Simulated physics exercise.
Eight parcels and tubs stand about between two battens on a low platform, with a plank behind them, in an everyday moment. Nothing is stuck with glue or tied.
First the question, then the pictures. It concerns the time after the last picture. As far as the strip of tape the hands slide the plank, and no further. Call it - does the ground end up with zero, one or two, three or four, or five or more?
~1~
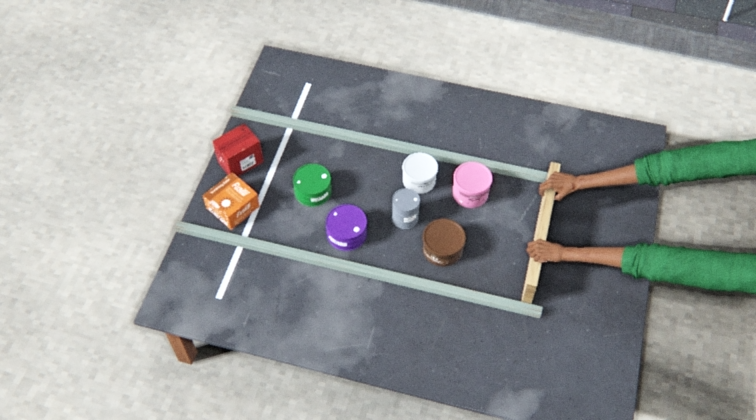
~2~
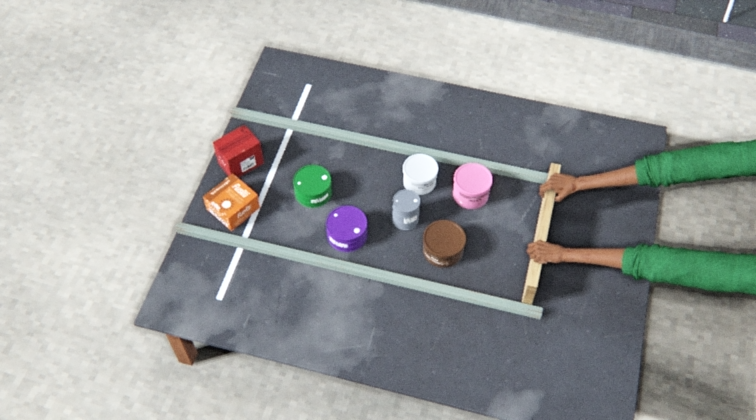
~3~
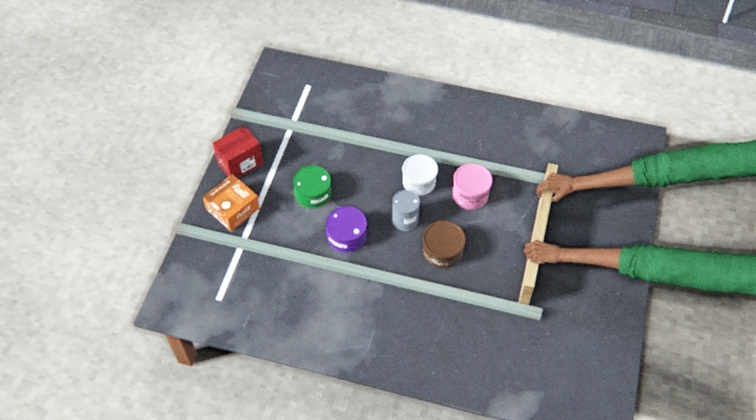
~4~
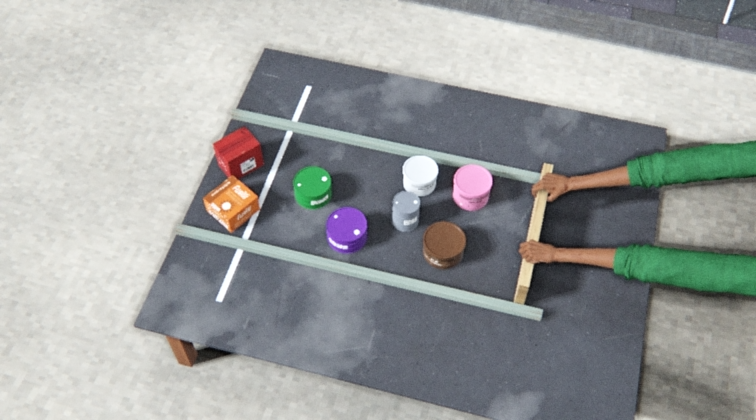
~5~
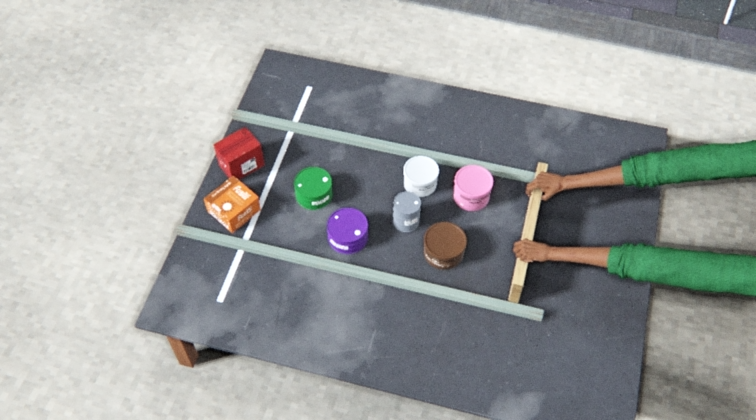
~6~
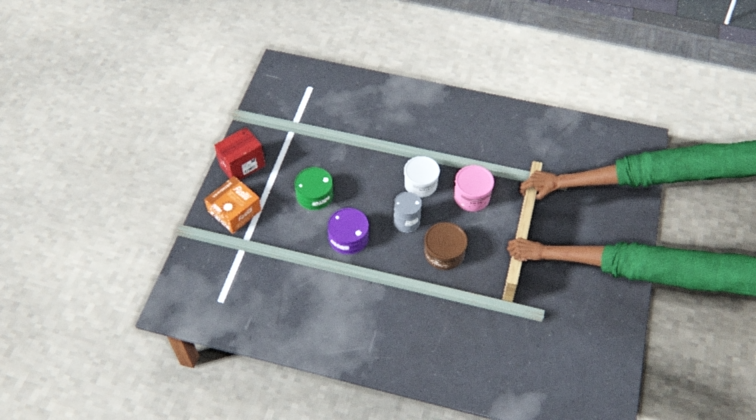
The ground ends up with one or two.
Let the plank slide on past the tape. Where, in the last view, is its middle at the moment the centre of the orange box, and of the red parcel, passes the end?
The middle is at (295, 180) when it's the orange box, and at (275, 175) when it's the red parcel.
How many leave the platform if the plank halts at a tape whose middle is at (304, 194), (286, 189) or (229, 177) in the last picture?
You'd get 0, then 1, then 5.
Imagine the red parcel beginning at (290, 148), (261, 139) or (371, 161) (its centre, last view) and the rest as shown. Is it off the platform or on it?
In order of the places given, the red parcel is gone, then is gone, then is gone.
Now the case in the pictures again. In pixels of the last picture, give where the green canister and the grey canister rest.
Green canister: (227, 171); grey canister: (256, 173).
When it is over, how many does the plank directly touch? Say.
The figure is 3.
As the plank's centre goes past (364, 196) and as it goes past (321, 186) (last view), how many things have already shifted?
I get 5 at the one place and 7 at the other.
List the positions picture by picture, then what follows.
In the first picture, red parcel (238, 152); orange box (232, 201); green canister (313, 185); plank (541, 232); tape (267, 182).
In the second picture, orange box (232, 202); brown pail (444, 244).
In the third picture, green canister (312, 187); grey canister (406, 211).
In the fourth picture, red parcel (239, 154); white pail (420, 176).
In the fifth picture, orange box (233, 204); plank (528, 232).
In the sixth picture, red parcel (240, 155); orange box (233, 205); green canister (314, 189); plank (523, 231); tape (269, 186).
Soon after, none off yet; red parcel at rest near (240, 155); orange box at rest near (233, 205); green canister at rest near (314, 189).
Then, none off yet; red parcel at rest near (240, 155); orange box at rest near (233, 205); green canister moved a little near (308, 187).
By the end, the number that fall off is one or two; fallen, orange box and red parcel.
